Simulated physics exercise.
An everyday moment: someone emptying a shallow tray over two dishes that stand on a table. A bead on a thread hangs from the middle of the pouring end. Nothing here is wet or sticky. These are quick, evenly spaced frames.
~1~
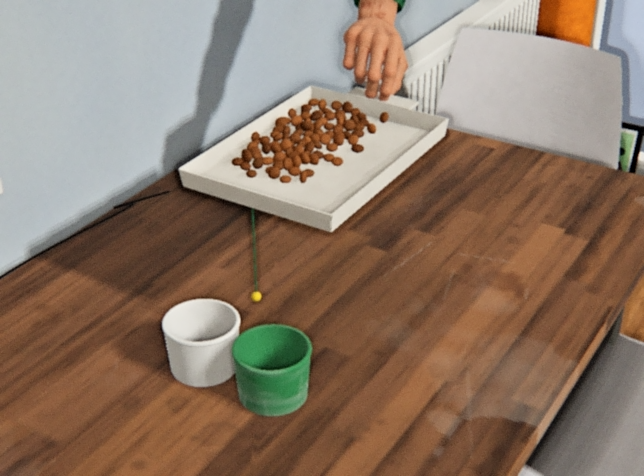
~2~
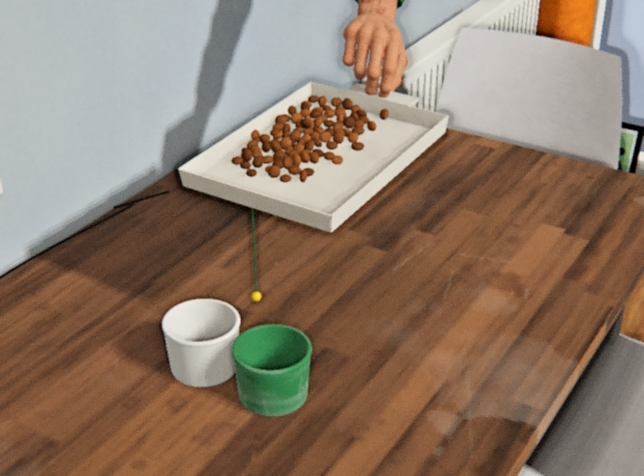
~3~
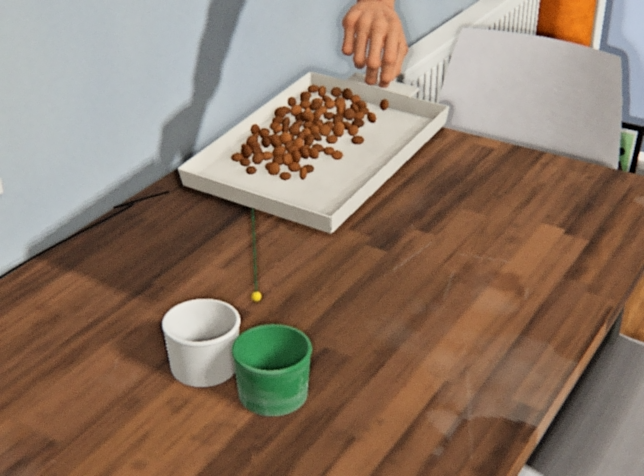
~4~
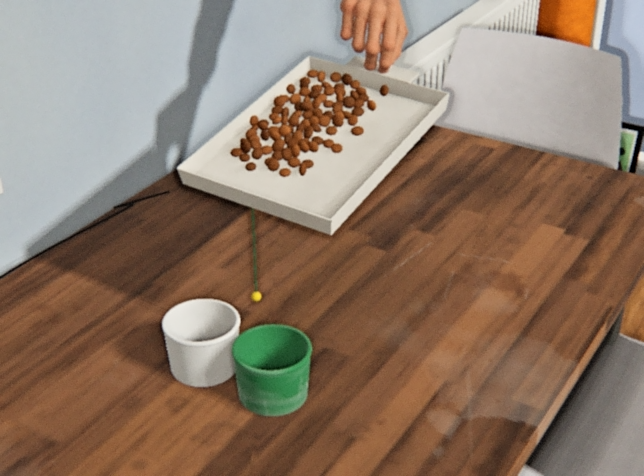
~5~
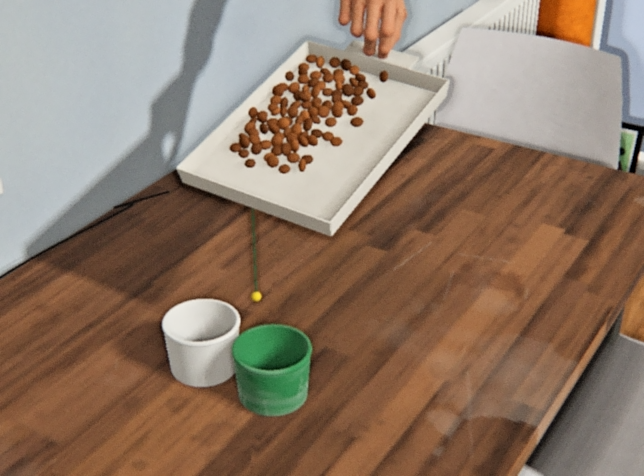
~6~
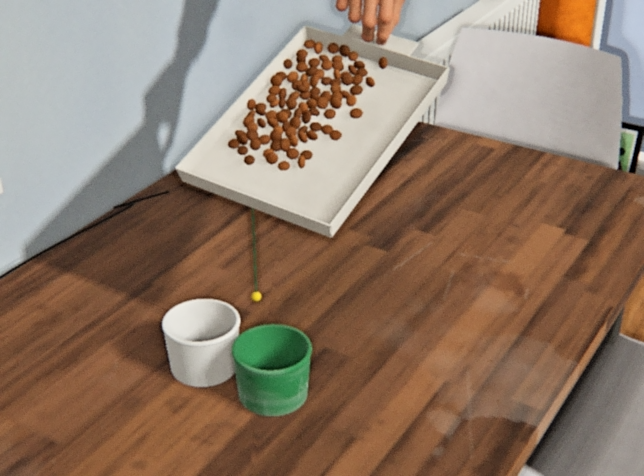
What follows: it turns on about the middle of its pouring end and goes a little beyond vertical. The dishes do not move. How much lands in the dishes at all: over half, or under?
They take over half between them.
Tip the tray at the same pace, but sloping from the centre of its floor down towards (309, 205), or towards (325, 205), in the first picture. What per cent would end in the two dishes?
The first gives 40 %, the second 20 %.
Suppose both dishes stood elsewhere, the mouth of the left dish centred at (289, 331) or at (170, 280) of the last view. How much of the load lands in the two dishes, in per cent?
About 30 and 0 per cent.
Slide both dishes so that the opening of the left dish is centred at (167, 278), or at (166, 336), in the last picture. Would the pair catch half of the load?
One: Below a half. Two: Not half.
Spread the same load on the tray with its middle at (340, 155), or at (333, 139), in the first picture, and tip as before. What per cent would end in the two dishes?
Near 60 % and 60 %.
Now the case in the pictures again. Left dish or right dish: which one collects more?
Fuller: The right-hand dish.
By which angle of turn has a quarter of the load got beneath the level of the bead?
Around 80° of tilt.
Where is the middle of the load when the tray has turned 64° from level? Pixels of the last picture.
Close to (272, 199).
Just after the last frame, tray tipped steeply; the larger part on the tray; about a tenth in the air.
A moment on, tray tipped past a quarter turn; roughly half on the tray; roughly a quarter in the right dish; about a tenth in the left dish; roughly a quarter outside both; about a tenth in the air.
Further on, tray tipped past a quarter turn; roughly half in the right dish; roughly a quarter in the left dish; roughly a third outside both.
When it is over, tray tipped past a quarter turn; roughly half in the right dish; roughly a quarter in the left dish; roughly a third outside both.
